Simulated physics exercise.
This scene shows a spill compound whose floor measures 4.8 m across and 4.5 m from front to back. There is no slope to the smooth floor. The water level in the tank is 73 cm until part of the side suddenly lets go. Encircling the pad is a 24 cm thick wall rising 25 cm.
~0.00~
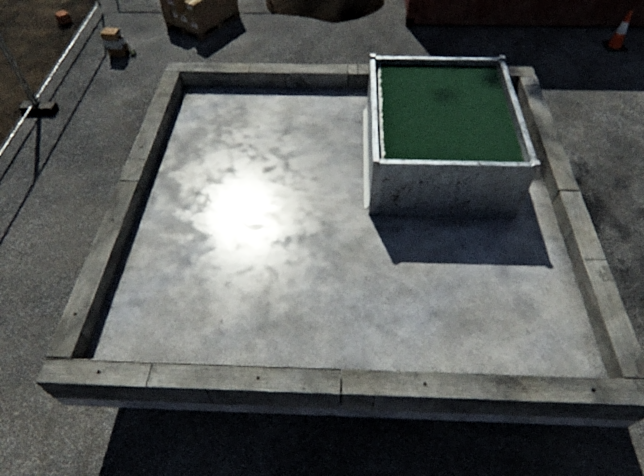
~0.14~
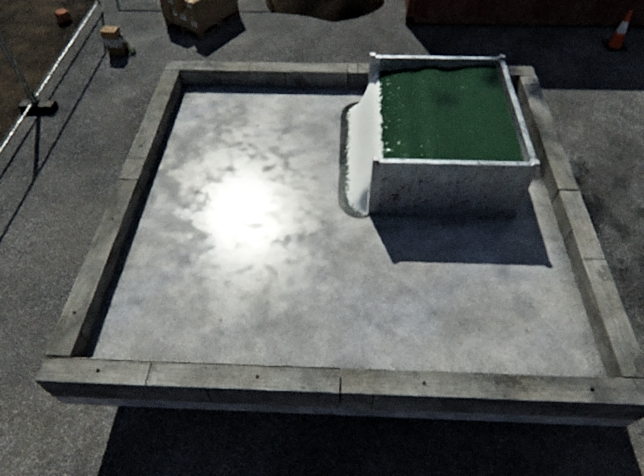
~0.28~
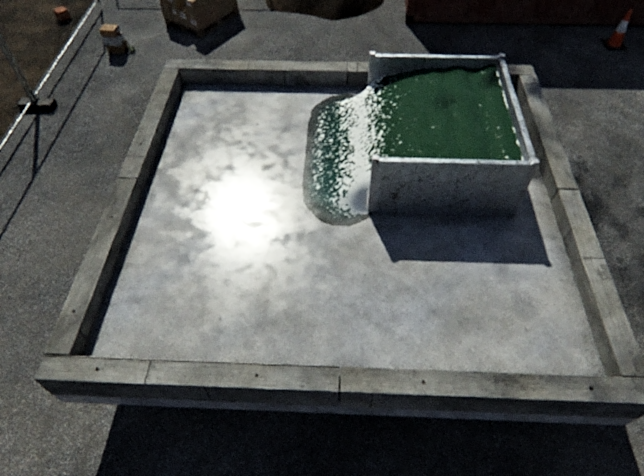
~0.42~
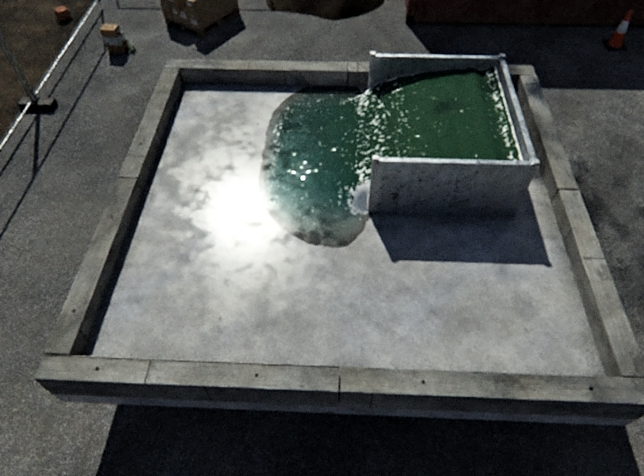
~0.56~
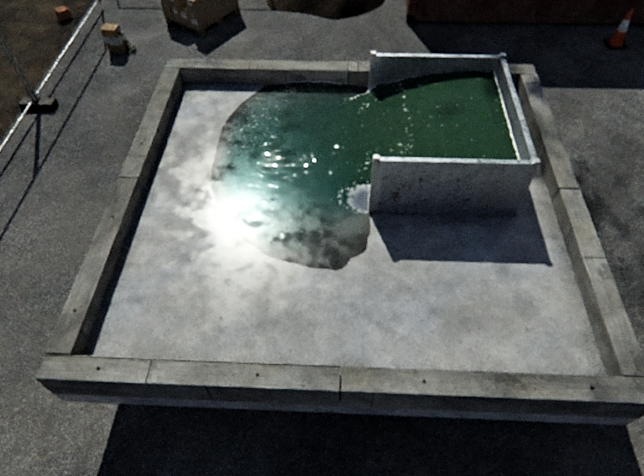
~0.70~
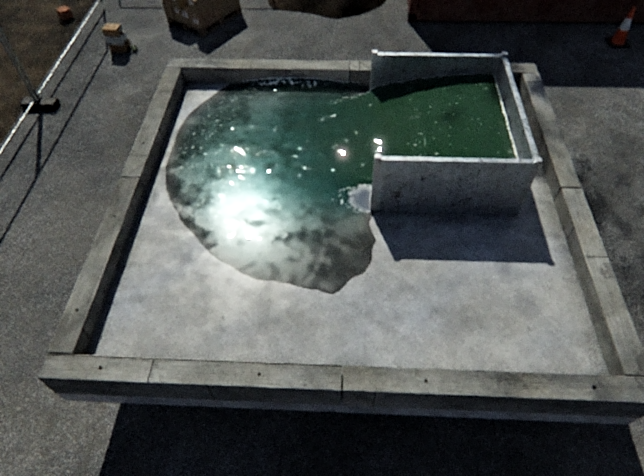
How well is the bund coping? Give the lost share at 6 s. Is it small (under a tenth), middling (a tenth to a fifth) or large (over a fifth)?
It is middling, a tenth to a fifth.
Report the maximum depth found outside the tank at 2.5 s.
Around 35 centimetres.
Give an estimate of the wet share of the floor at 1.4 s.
Wet share: Near 55 percent.
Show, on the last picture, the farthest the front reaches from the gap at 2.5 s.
That would be close to (86, 364).
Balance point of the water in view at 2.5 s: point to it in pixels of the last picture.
I'd say somewhere around (261, 171).
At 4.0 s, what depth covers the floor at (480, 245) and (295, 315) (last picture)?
Roughly 1 cm and 9 cm.
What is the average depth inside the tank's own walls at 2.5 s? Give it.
About 14 centimetres on average.
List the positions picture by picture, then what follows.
Still water, 73 cm deep, in the tank at (444, 111), in the first picture.
Water pours out at (373, 138) and has run 1.0 m, to (363, 105); deepest outside 32 cm, 73 cm at the tank's back, in the second picture.
Water pours out at (373, 140) and has run 1.2 m, to (333, 101); deepest outside 38 cm, 71 cm at the tank's back, in the third picture.
Water pours out at (373, 142) and has run 1.6 m, to (322, 88); deepest outside 34 cm, 62 cm at the tank's back, in the fourth picture.
Water pours out at (373, 143) and has run 2.0 m, to (273, 86); deepest outside 34 cm, 62 cm at the tank's back, in the fifth picture.
Water pours out at (375, 142) and has run 2.6 m, to (189, 124); deepest outside 32 cm, 56 cm at the tank's back, in the sixth picture.
After 1.1 s water covers 45 % of the floor and is deepest (44 cm) near (182, 94); 0 % is over the wall.
After 1.4 s water covers 50 % of the floor and is deepest (62 cm) near (164, 144); 1 % is over the wall.
After 2.5 s water covers 55 % of the floor and is deepest (35 cm) near (86, 364); 10 % is over the wall.
After 4.0 s water covers 70 % of the floor and is deepest (22 cm) near (104, 364); 13 % is over the wall.
After 6.0 s water covers 80 % of the floor and is deepest (22 cm) near (594, 384); 13 % is over the wall.
